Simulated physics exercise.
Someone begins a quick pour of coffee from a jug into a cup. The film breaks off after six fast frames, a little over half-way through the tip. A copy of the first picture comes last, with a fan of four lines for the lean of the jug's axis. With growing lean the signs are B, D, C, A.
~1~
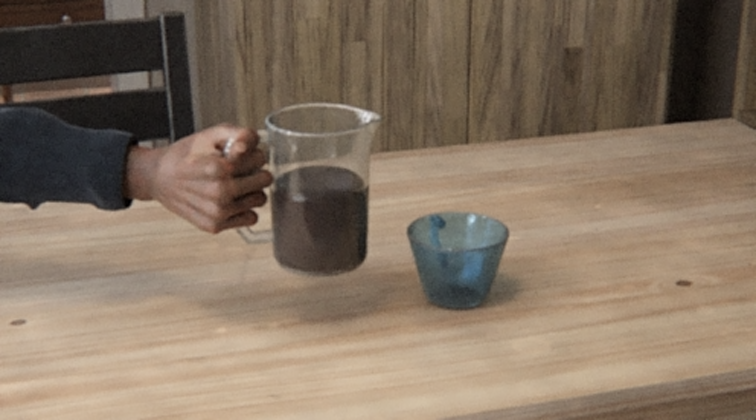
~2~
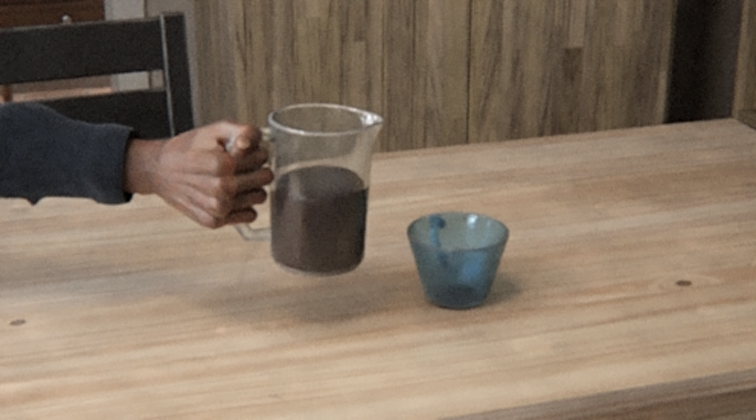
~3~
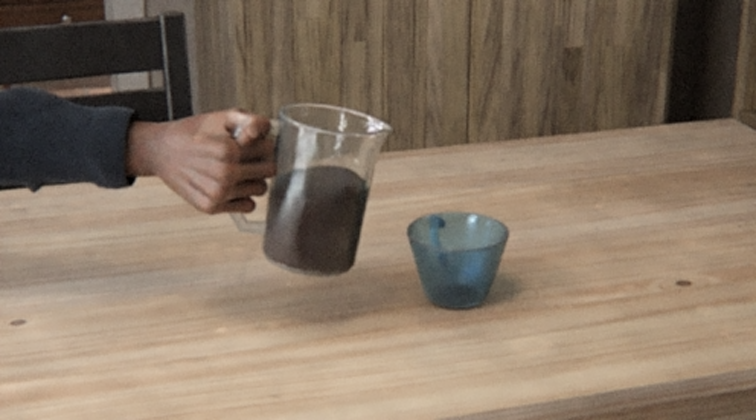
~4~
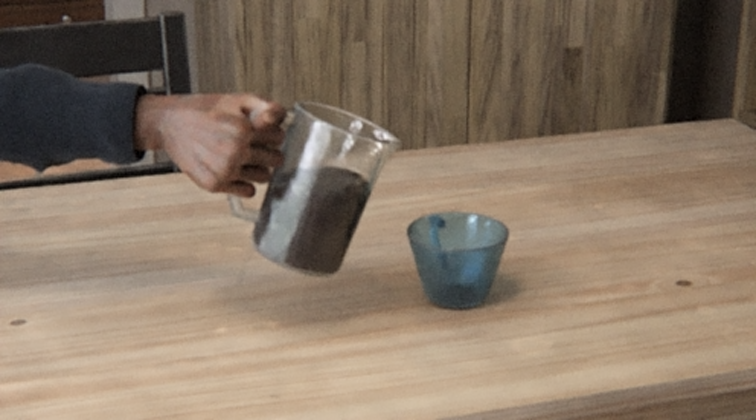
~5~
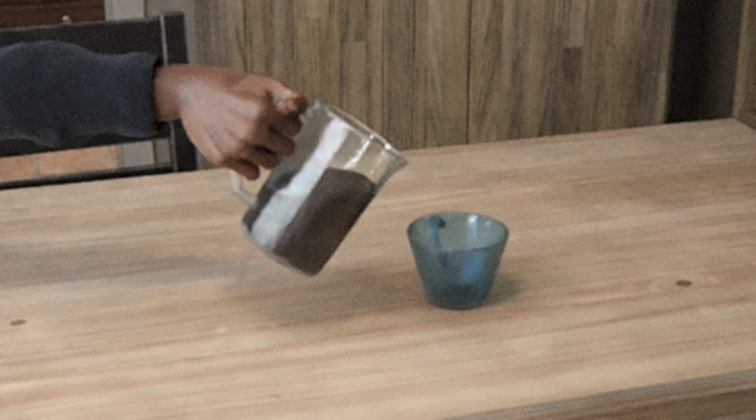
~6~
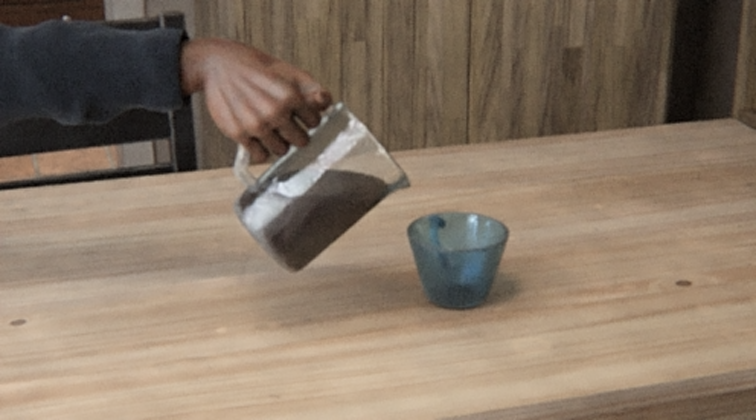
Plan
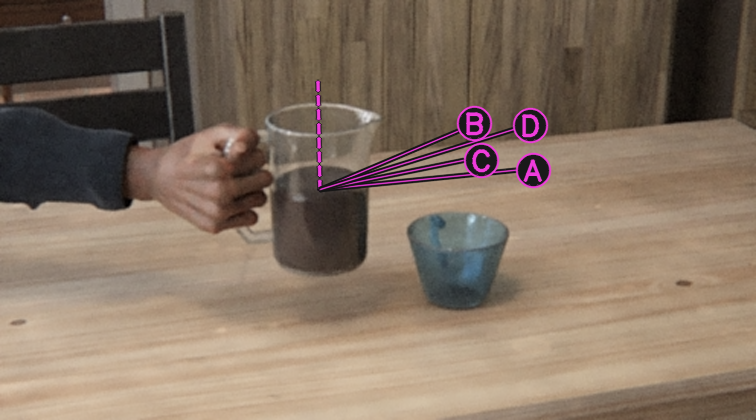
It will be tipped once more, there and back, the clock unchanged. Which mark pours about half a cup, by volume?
B.
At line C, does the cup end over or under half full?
Over half.
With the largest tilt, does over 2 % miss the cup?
Yes, it does.
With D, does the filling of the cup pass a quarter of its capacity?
Yes.
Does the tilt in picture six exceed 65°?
No, it does not.
On the marked copy, A at (516, 170); B at (458, 131); C at (463, 160); D at (513, 129).
With A, the cup ends with about 71 % of what it can hold; 30 % of the coffee is spilt.
With B, the cup ends with about 51 % of what it can hold.
With C, the cup ends with about 79 % of what it can hold; 11 % of the coffee is spilt.
With D, the cup ends with about 73 % of what it can hold.
